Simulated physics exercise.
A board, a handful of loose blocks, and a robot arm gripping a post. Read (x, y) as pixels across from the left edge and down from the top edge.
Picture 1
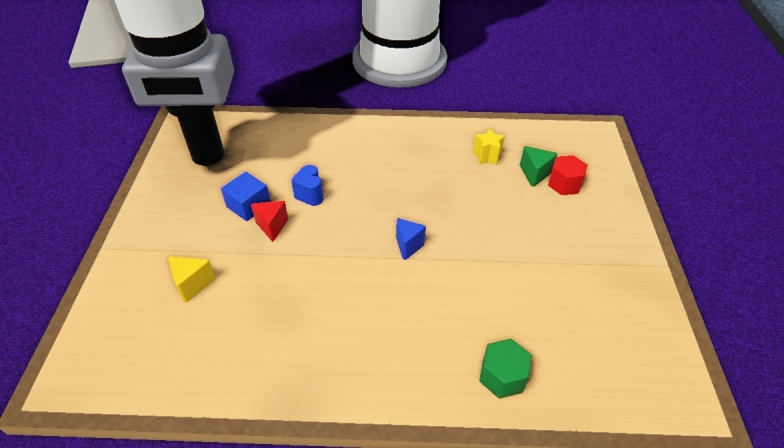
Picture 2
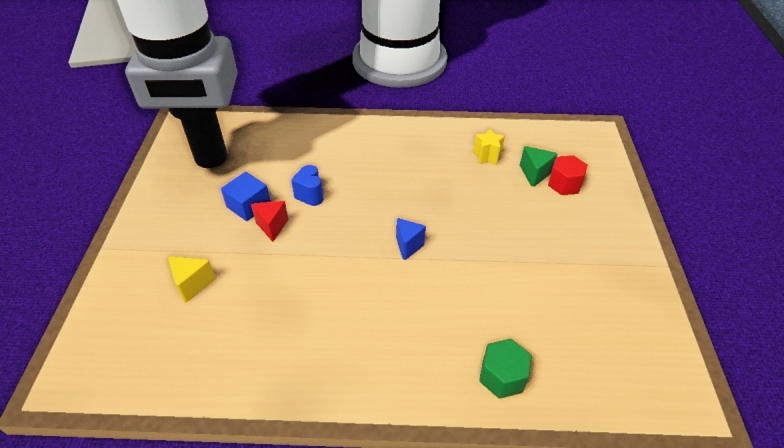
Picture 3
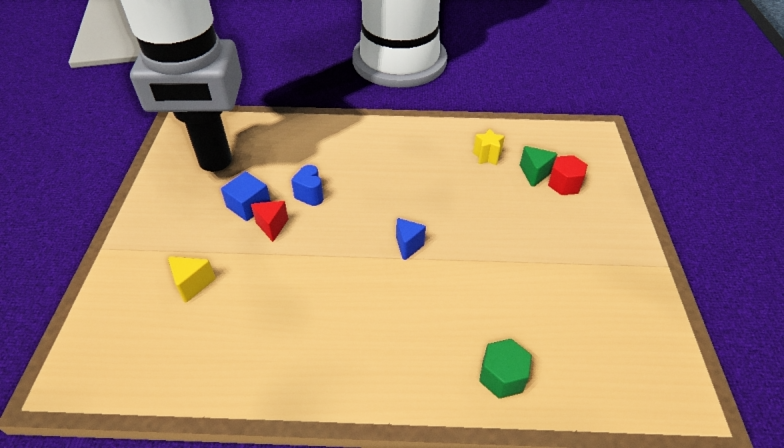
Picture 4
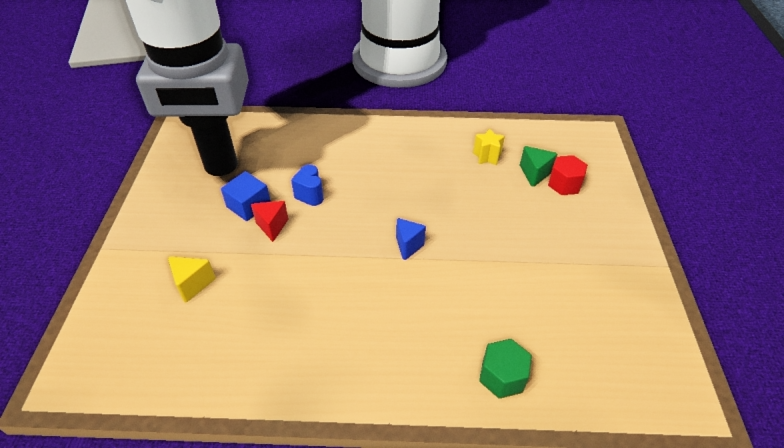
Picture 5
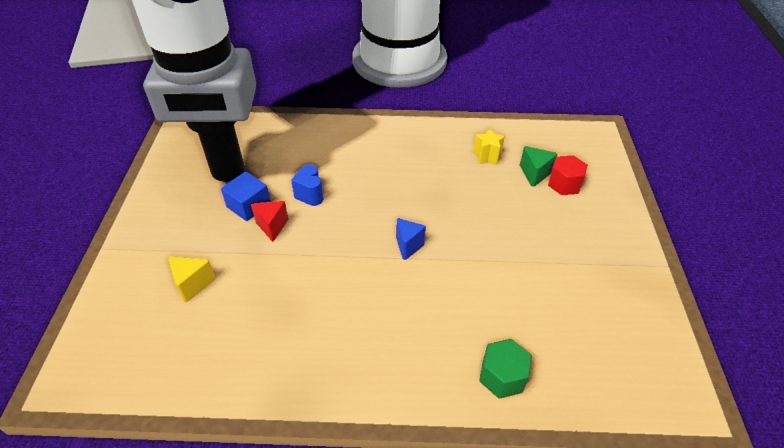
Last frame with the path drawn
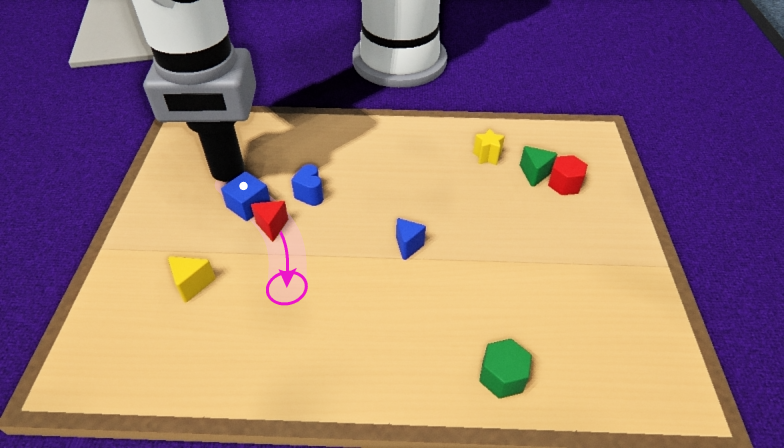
Robot arm gripping a black post inching slightly right and down across a wooden board, the scattered coloured blocks staying still.
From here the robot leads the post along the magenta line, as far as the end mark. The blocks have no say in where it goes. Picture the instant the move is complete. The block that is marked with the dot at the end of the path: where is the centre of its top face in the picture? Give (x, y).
The block that is marked with the dot ends near (294, 300).
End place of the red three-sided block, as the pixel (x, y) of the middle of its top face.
Its top centre is at about (315, 321).
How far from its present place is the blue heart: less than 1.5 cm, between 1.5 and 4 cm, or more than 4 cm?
It slides not even 1.5 cm.
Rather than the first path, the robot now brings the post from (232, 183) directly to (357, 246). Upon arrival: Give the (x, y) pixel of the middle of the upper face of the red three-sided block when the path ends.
Its top middle is near (272, 249).
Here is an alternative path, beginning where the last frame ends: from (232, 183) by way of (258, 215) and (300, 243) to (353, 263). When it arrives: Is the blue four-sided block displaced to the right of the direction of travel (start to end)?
In short: Yes.
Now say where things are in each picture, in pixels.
In the first frame, tip of the post (208, 155), middles of tops, blue four-sided block (244, 186), red three-sided block (268, 209), blue heart (307, 176).
In the second frame, post (211, 158), nothing pushed.
In the third frame, post (216, 161), nothing pushed.
In the fourth frame, post (221, 165), nothing pushed.
In the fifth frame, post (228, 171), blue four-sided block (244, 186), red three-sided block (268, 209), blue heart (307, 176).
The line goes from (232, 183) via (262, 209) and (285, 243), ending at (287, 288); the dot is on the blue four-sided block.
On the path given first. One third of the way, post (259, 197); blue four-sided block (263, 215), turned 35° clockwise; red three-sided block (279, 233).
Two thirds of the way, post (282, 231); blue four-sided block (285, 253), turned 45° clockwise; red three-sided block (295, 276).
At the end, post (284, 276); blue four-sided block (294, 300), turned 25° clockwise; red three-sided block (315, 321), turned 15° anticlockwise; blue heart unmoved.
